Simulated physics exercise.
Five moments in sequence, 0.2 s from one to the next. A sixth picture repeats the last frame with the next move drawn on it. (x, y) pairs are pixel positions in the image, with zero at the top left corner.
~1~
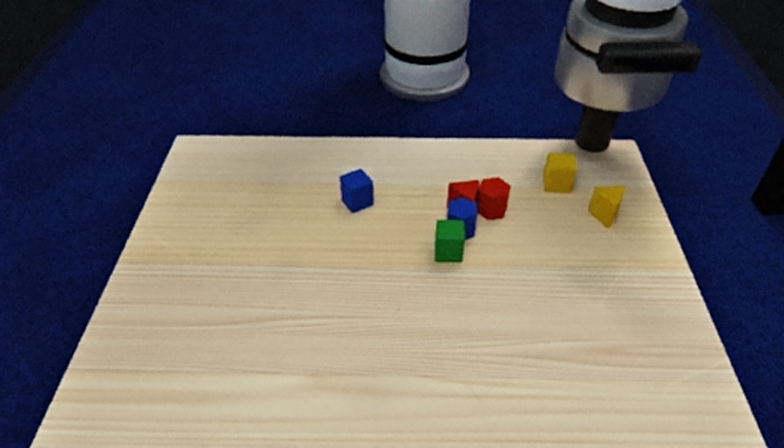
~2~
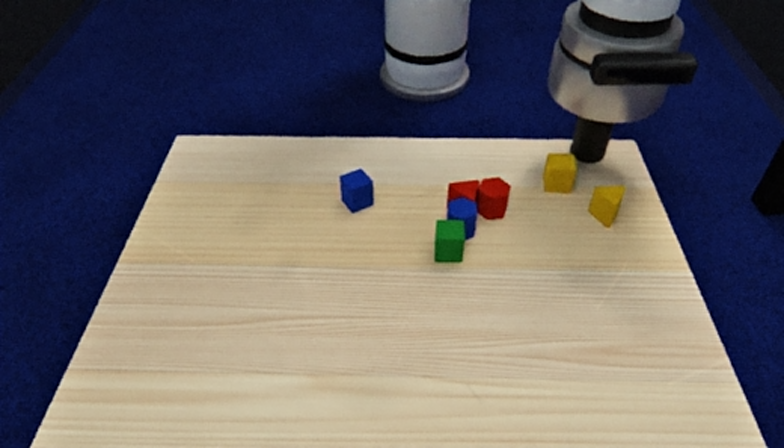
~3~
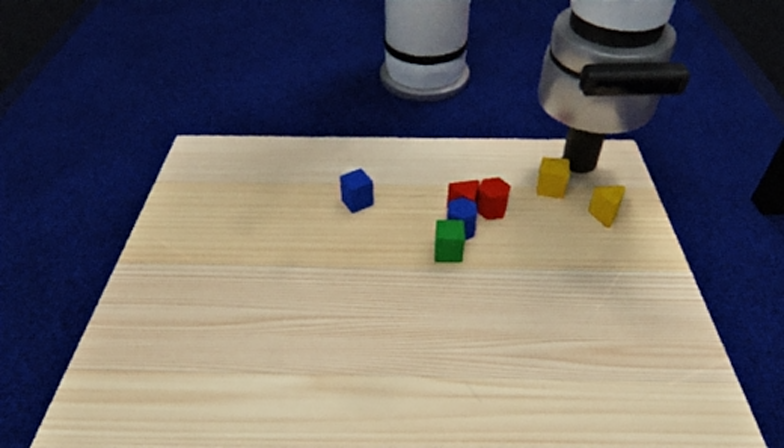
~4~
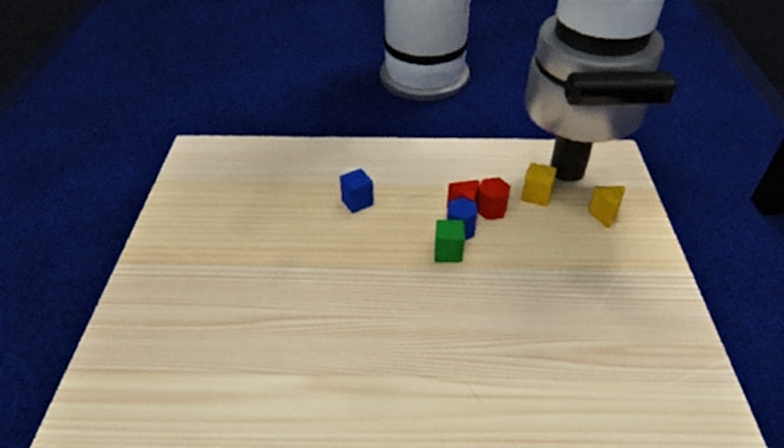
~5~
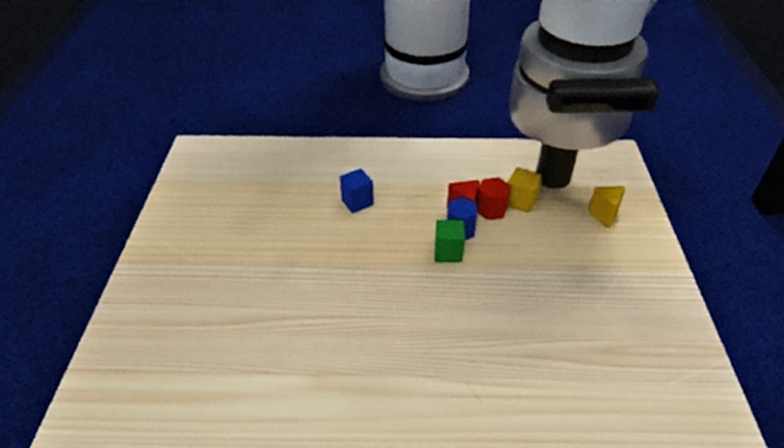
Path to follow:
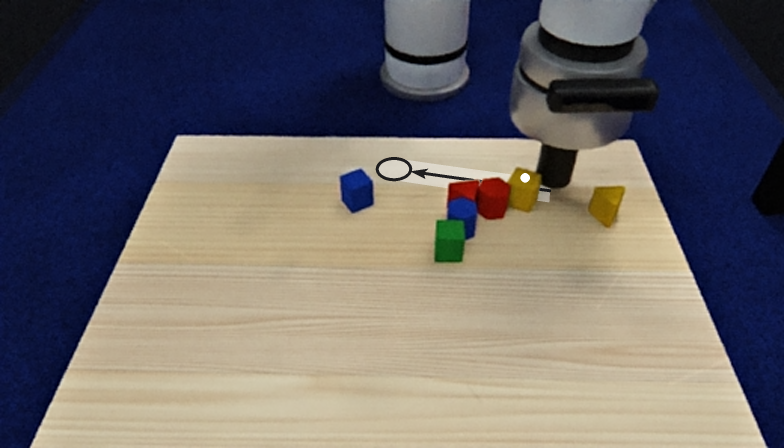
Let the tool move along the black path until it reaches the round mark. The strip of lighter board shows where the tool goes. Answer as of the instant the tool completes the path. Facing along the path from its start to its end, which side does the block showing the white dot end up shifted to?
It's set to shift left.
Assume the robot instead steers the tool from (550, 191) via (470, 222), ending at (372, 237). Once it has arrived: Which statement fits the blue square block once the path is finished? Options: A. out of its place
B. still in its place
Correct choice: A.
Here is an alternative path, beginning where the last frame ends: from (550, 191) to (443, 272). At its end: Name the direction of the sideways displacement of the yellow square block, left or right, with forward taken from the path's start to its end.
Well, taking the path from its start to its end as straight ahead, the yellow square block moves to the right.
The line goes from (550, 191) directly to (394, 169); the dot is on the yellow square block.
The first path, step by step. One third of the way, tool at (497, 170); blue hexagon at (454, 211), turned 30° anticlockwise; red triangular block at (452, 187); red hexagon at (476, 198), turned 10° clockwise; yellow square block at (490, 181), turned 75° anticlockwise.
Two thirds of the way, tool at (445, 163); blue hexagon at (454, 211), turned 30° anticlockwise; red triangular block at (452, 187); red hexagon at (476, 198), turned 15° clockwise; yellow square block at (487, 180), turned 100° anticlockwise.
At the end, tool at (394, 156); blue hexagon at (454, 211), turned 30° anticlockwise; red triangular block at (452, 187); red hexagon at (476, 198), turned 15° clockwise; yellow square block at (487, 180), turned 100° anticlockwise.
